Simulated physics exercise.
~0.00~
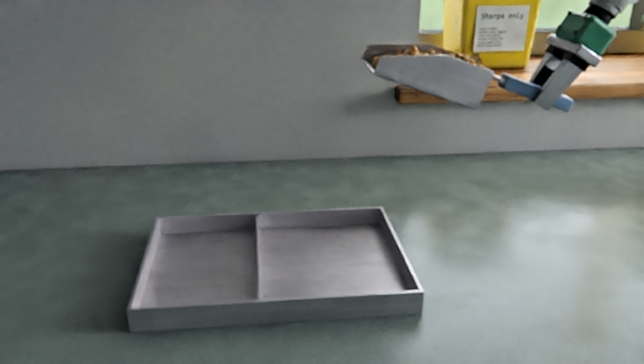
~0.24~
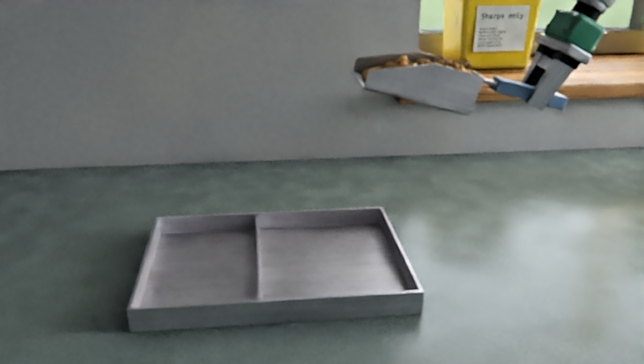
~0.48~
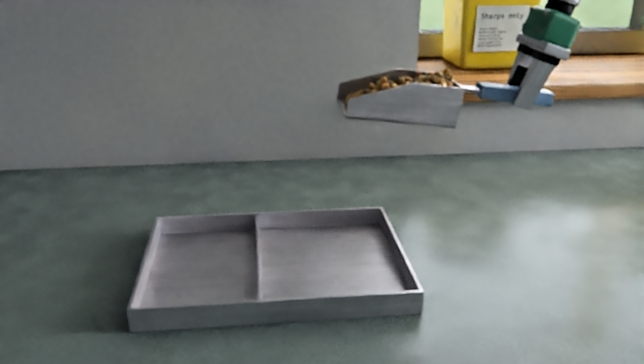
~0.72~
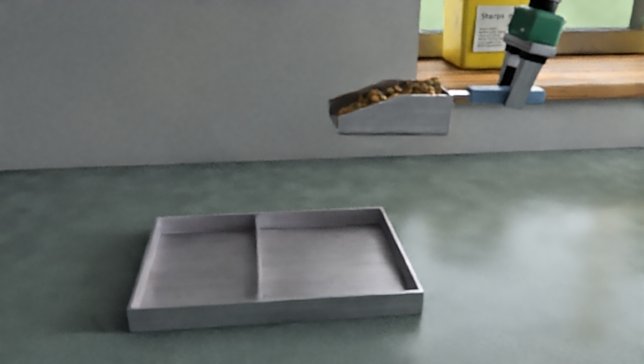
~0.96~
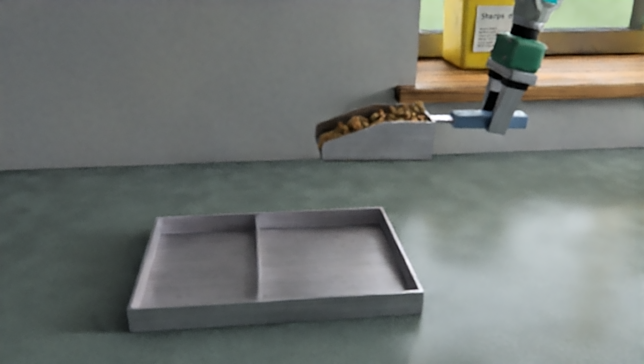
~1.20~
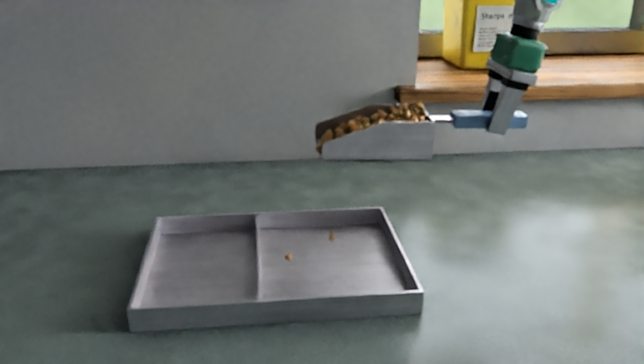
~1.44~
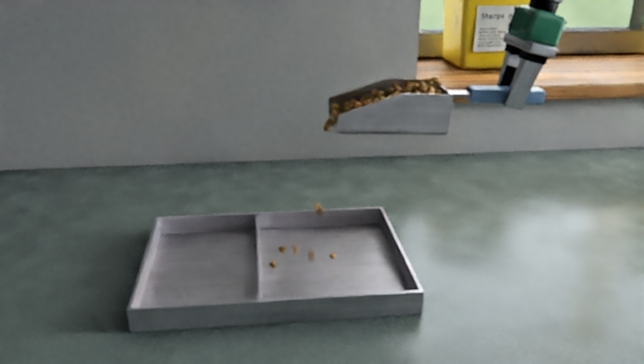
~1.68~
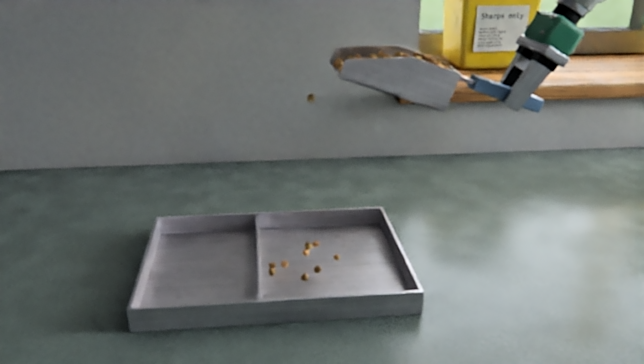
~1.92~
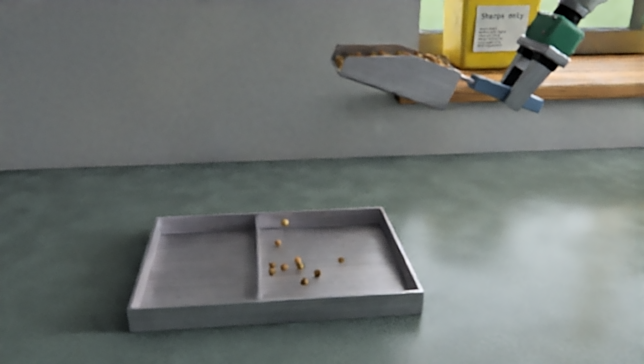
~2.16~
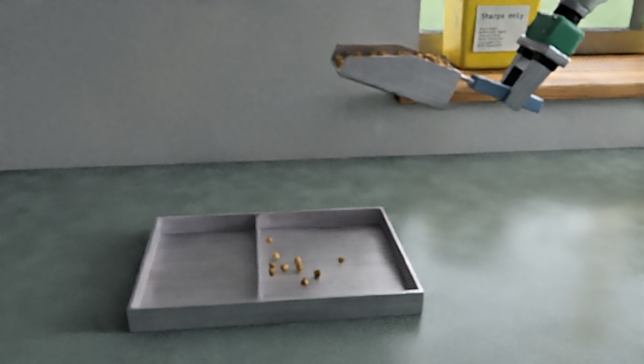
In this clip, a robotic arm lowers a heaped metal scoop of dried chickpeas leftward toward a divided gray tray, levelling it until a few pieces fall into the right-hand section, then raises it, tilts it back and holds still with most still aboard.
